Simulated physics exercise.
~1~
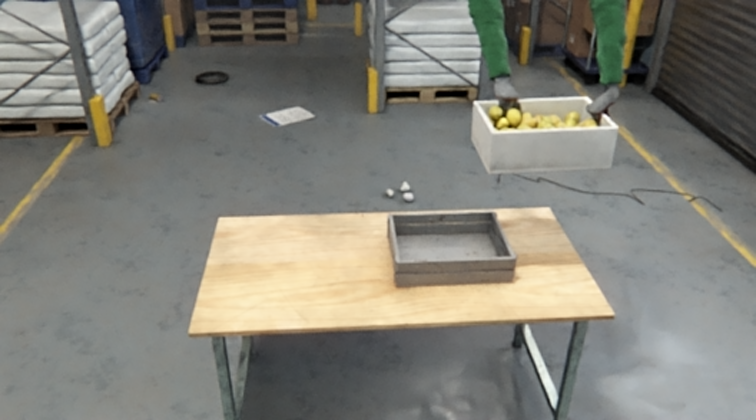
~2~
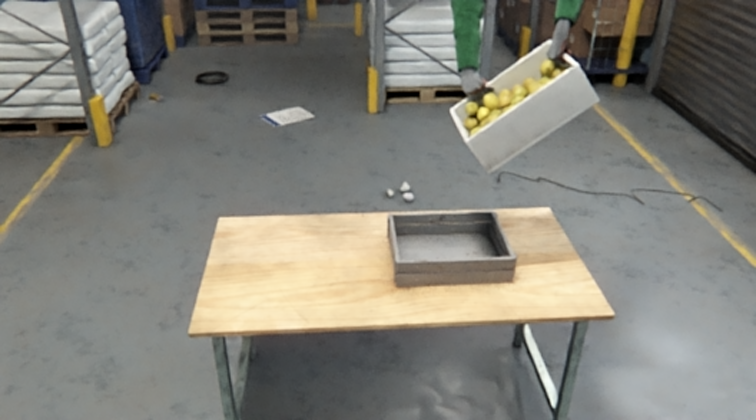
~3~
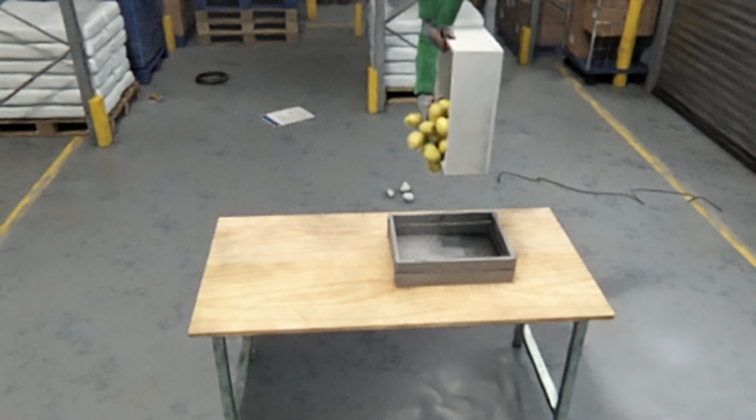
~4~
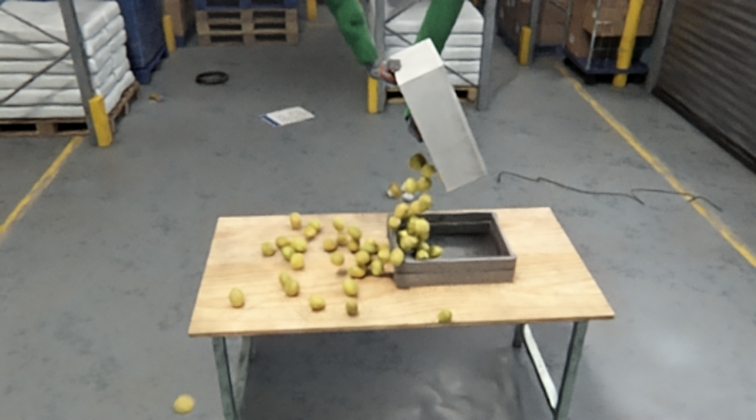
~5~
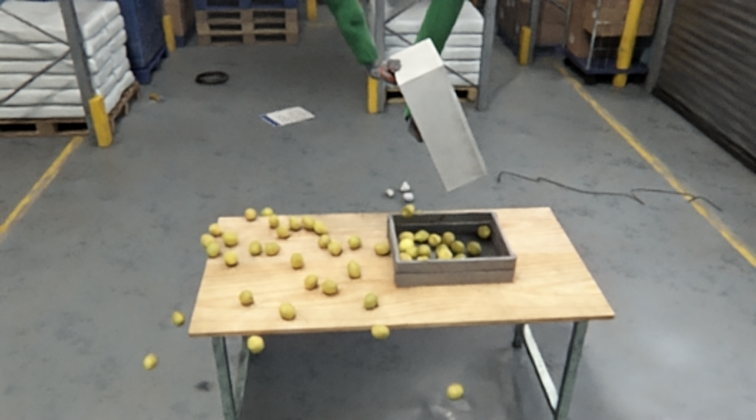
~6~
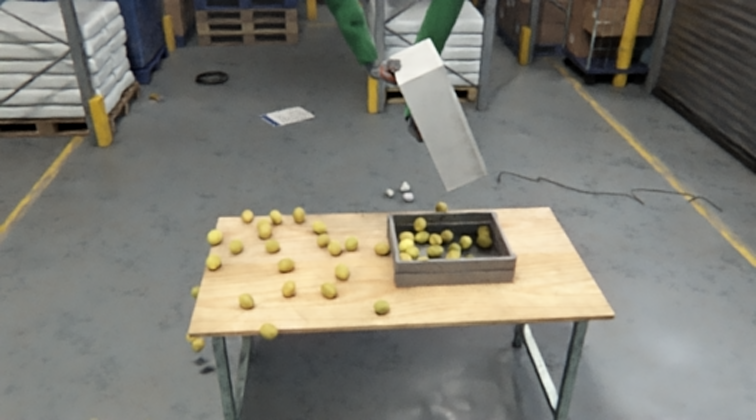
A white box full of yellow lemons is held by two green-sleeved arms at the upper right of a warehouse, seen from slightly above by a still camera. In front stands a wooden table with an empty grey box on it, with stacked white sacks and shelving behind. The arms lift the white box and tip it steeply to the left until lemons pour from its open side. Some drop into the grey box, while many scatter leftward over the tabletop and several fall off the edges. The white box stays tilted, with more lemons outside the grey box than in it.
